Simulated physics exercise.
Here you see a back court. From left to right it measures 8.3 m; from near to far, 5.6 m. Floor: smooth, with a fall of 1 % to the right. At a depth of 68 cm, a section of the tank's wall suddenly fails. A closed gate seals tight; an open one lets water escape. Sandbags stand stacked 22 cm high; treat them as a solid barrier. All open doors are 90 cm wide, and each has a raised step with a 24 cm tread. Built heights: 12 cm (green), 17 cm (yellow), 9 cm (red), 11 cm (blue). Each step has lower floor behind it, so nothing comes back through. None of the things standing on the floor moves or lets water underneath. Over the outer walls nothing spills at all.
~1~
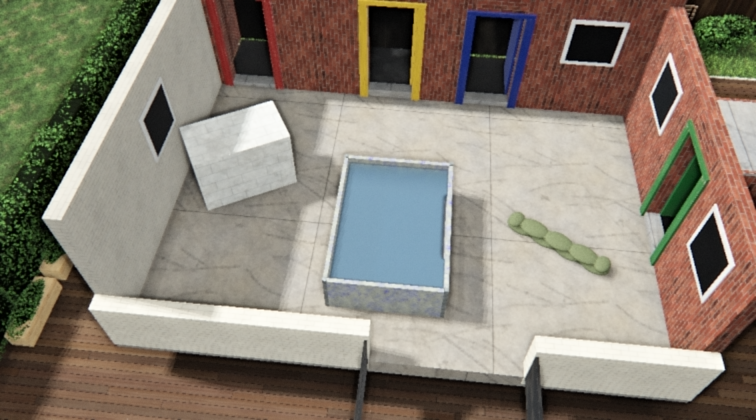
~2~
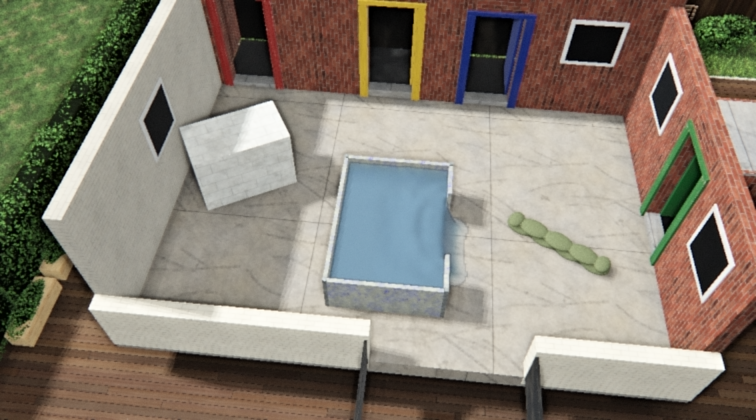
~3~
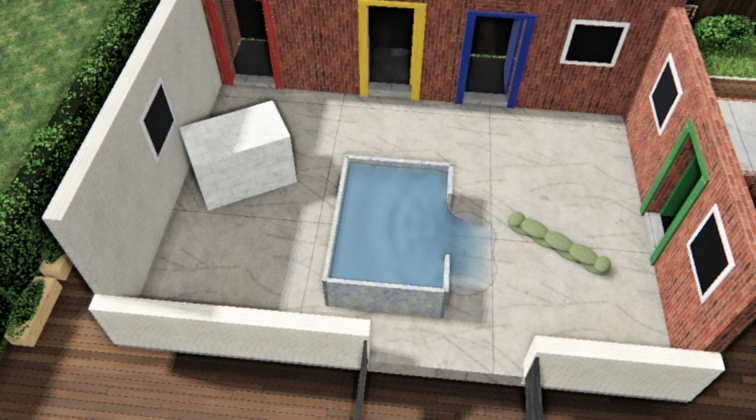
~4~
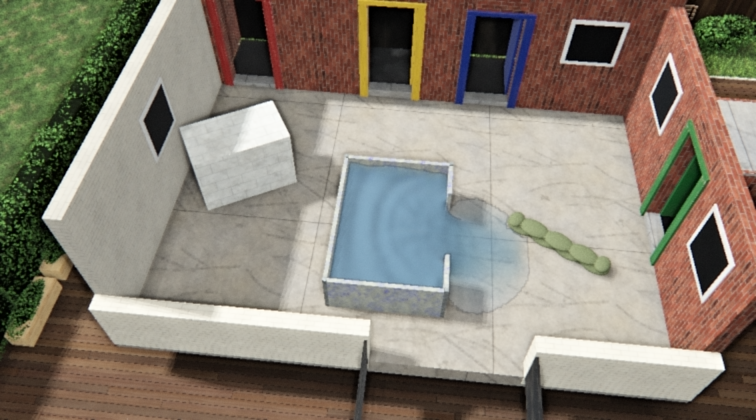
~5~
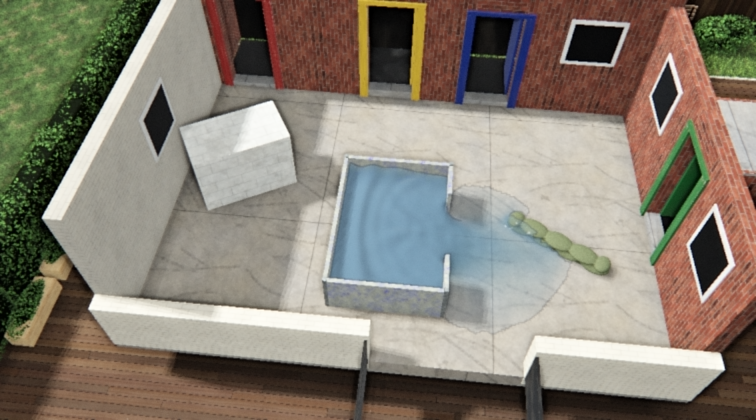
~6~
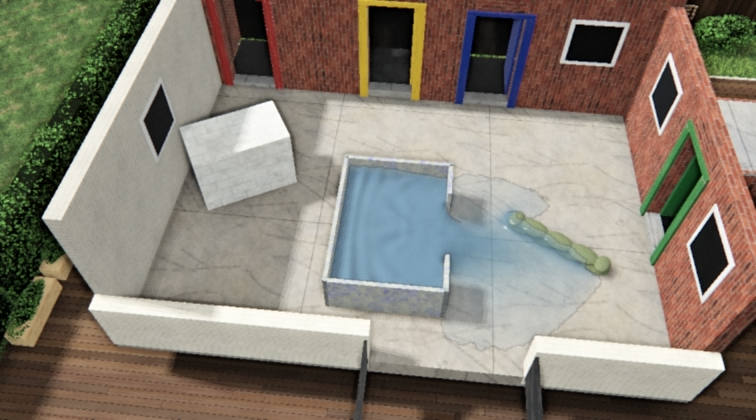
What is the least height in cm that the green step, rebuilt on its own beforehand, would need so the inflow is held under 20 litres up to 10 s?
Around 7 cm would be enough.
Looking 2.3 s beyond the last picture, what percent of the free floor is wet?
Approximately 35 % of the floor.
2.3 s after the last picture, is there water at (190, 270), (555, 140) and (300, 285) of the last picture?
One by one: Clear, drenched, clear.
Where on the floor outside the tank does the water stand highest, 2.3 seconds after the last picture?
Look close to (676, 377).
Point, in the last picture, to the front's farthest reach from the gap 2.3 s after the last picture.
The farthest wet point sits near (623, 116).
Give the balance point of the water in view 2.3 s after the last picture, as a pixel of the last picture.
Around (499, 257).
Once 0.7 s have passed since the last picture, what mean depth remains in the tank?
Around 45 cm deep on average.
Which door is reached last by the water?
Red, last of all.
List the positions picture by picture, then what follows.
The first picture shows still water, 68 cm deep, in the tank at (392, 221); the green door at (670, 201) is dry.
In the second picture, the gap is at (444, 240), the front 0.3 m out at (463, 230); the back of the tank holds 68 cm.
In the third picture, water pours out at (444, 242) and has run 0.8 m, to (488, 279); about 12 cm deep outside, 68 cm at the back.
In the fourth picture, water pours out at (444, 242) and has run 1.4 m, to (524, 270); about 9 cm deep outside, 64 cm at the back.
In the fifth picture, water pours out at (444, 242) and has run 2.0 m, to (564, 268); about 8 cm deep outside, 56 cm at the back.
In the sixth picture, water pours out at (444, 242) and has run 2.6 m, to (598, 277); about 5 cm deep outside, 58 cm at the back; the green door at (670, 201), 3.6 m from the gap, is still 1.3 m from the nearest water.
Then, 0.7 s after the last picture water covers 25 % of the floor, deepest (40 cm) near (449, 246); it has not reached the green door.
Then, 2.3 s after the last picture water covers 35 % of the floor, deepest (39 cm) near (676, 377); 12 cm at the green door, 0 litres in over its 12 cm step.
Then, 9.3 s after the last picture water covers 90 % of the floor, deepest (14 cm) near (641, 206); 6 cm at the green door, 1 litre in over its 12 cm step.
At the green door as built, the water peaked near 12 cm, 1.5 s after the last picture.
Run again over the same 10 s with other heights there, 31 litres in over 6 cm, 12 litres over 8.5 cm. The limit of 20 litres is kept from about 7 cm up.
